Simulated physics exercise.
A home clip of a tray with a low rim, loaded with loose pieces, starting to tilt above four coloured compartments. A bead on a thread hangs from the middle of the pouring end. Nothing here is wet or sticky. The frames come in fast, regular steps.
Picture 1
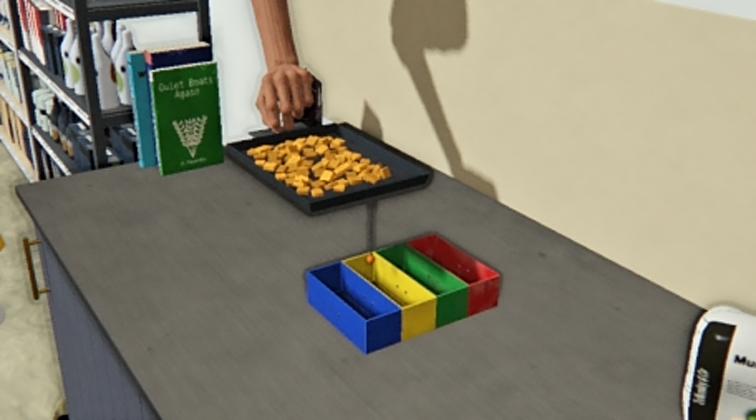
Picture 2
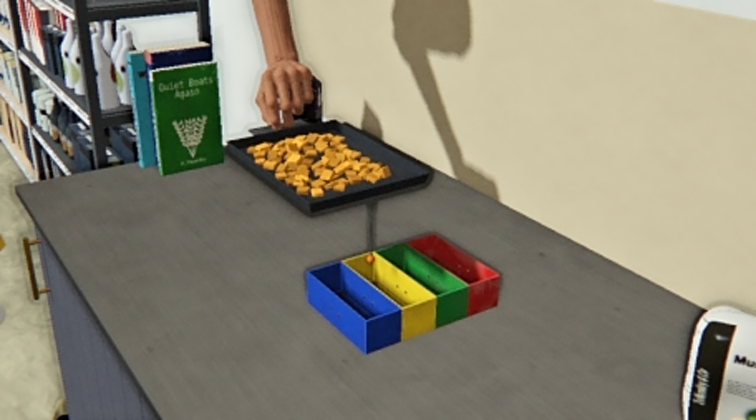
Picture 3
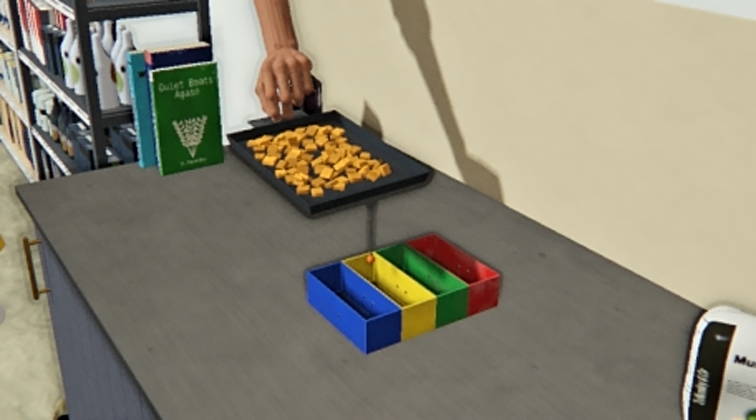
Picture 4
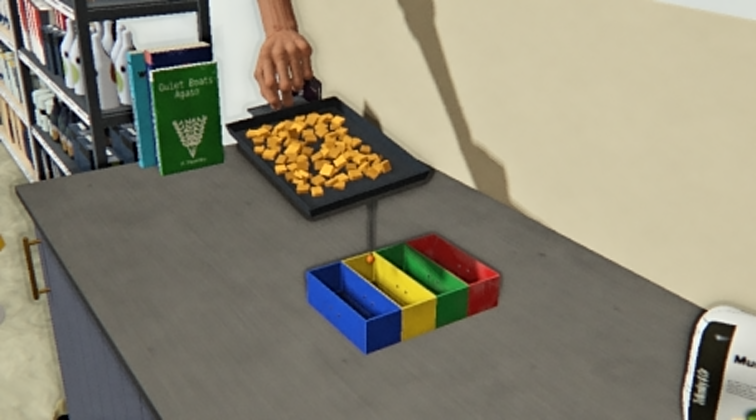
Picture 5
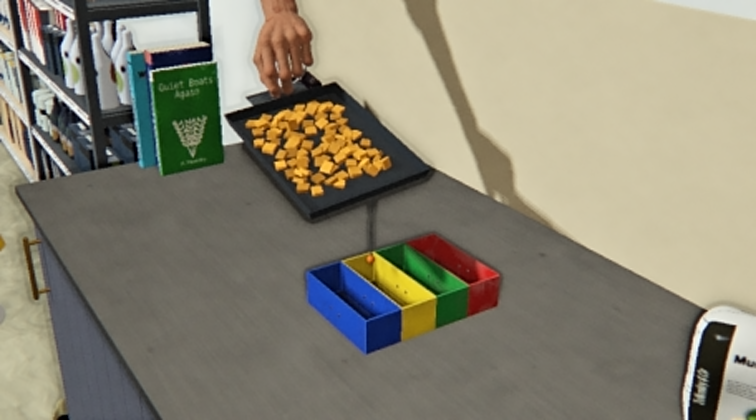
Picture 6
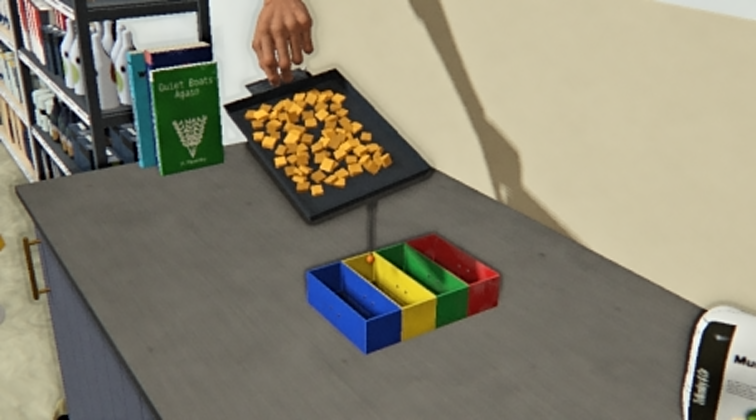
The footage shows a hand gradually raising the far end of a black tray of small crackers on a grey counter, tilting it toward blue, yellow, green and red compartments, while its near edge dips slightly at the left corner.
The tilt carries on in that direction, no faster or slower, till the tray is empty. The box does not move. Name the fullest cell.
The blue cell gets the most.
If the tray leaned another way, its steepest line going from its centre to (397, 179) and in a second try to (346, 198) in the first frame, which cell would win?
First that green cell, then that blue cell.
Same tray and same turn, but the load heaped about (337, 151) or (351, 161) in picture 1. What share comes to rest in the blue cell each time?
In turn 40 and 40 in a hundred.
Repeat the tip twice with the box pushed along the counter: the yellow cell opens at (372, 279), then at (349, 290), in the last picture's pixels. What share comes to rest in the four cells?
First some 70, then 100 per cent.
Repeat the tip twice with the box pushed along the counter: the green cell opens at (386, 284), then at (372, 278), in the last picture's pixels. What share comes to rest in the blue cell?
Roughly 50 per cent, and 40 per cent.
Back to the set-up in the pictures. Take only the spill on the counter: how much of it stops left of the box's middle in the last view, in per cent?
It comes to 100 per cent or so.
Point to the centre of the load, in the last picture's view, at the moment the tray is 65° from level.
Near (326, 187).
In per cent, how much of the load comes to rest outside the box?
Near 60 %.
Soon after the last picture, tray tipped steeply; all on the tray.
A little later, tray tipped past a quarter turn; a small part on the tray; about a third in the blue cell; a stray few in the yellow cell; about half falling or outside the box.
Later still, tray tipped past a quarter turn; about a third in the blue cell; a stray few in the yellow cell; about half falling or outside the box.
At rest, tray tipped past a quarter turn; about a third in the blue cell; a stray few in the yellow cell; none in the green cell; none in the red cell; about half outside the box.
